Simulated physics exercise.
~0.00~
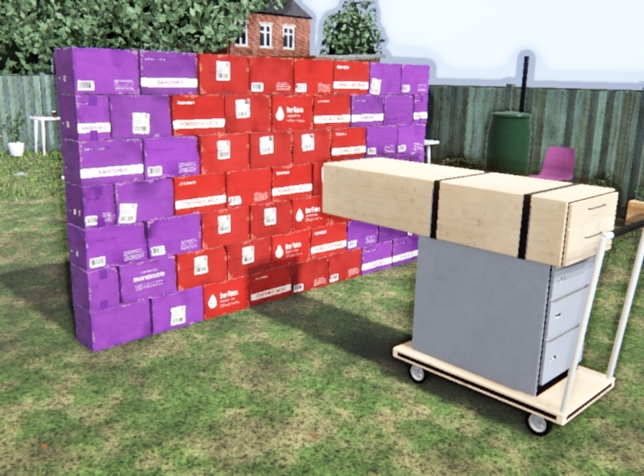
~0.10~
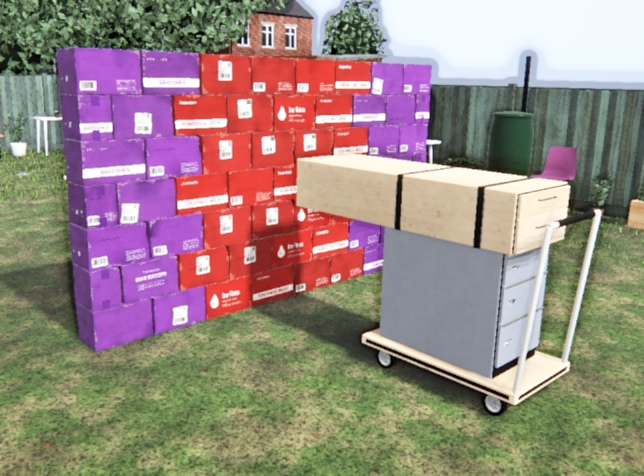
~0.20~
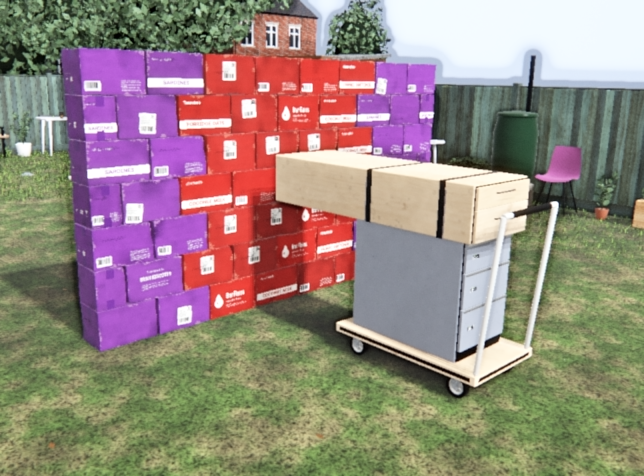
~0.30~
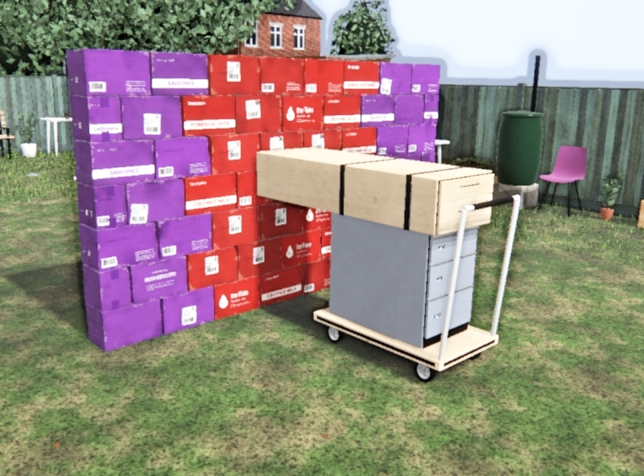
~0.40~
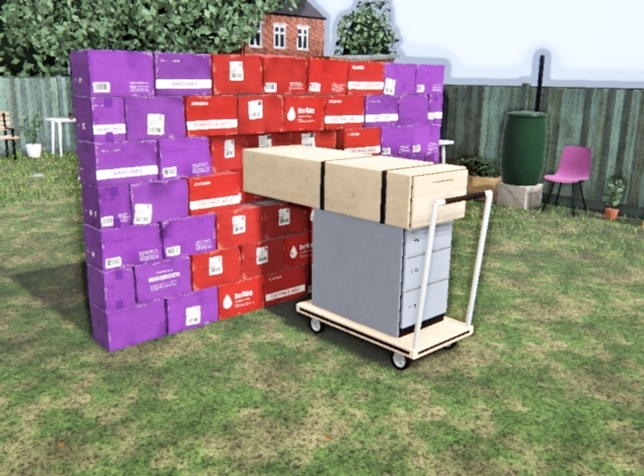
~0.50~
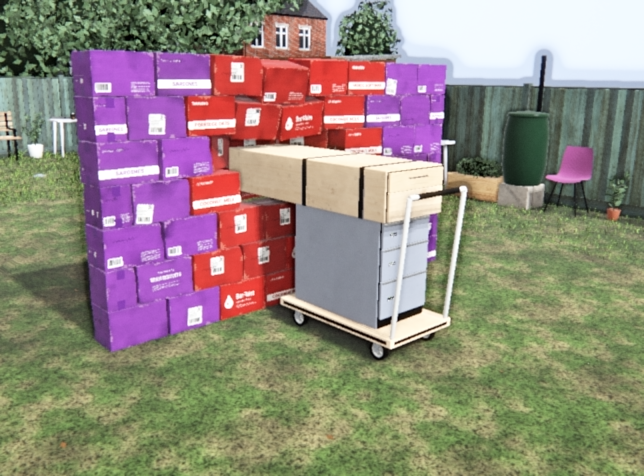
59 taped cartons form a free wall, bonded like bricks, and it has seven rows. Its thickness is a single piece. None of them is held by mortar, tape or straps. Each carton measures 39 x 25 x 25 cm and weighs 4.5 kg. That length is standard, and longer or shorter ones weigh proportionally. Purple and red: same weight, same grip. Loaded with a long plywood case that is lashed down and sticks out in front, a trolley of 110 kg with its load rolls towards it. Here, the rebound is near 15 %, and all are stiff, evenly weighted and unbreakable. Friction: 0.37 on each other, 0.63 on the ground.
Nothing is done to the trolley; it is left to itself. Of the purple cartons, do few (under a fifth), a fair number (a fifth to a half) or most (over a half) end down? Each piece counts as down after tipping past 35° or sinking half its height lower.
Few.
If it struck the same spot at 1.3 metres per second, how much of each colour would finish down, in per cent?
You'd end up with purple at 0 per cent down and red at 50 per cent.
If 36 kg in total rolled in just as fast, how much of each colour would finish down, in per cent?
Purple 0, red 50 %.
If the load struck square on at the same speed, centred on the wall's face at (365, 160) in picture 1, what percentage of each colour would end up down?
That would leave purple at 10 % and red at 0 %.
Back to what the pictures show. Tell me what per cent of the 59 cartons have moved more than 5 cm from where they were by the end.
45 in a hundred end up shifted.
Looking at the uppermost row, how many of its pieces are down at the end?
The number comes to 1.
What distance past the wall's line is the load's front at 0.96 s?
At that time it's around 85 cm.
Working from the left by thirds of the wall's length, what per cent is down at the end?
Going left to right, I get 0, 40 and 0 percent.
Around 0.70 s, load 69 cm past the wall's line, still rolling; none of the 31 purple cartons down (6 of 59 in all colours); top purple carton unmoved; top red carton tipped 5°.
Around 0.96 s, load 87 cm past the wall's line, still rolling; none of the 31 purple cartons down (8 of 59 in all colours); top purple carton unmoved; top red carton tipped 6°.
Finally (2.0 s), load 88 cm past the wall's line, stopped; none of the 31 purple cartons down (8 of 59 in all colours); top purple carton unmoved; top red carton tipped 15°, 8 cm lower. That is 0 per cent. Seen by the last camera, middles, top purple carton near (422, 80), top red carton near (228, 87).
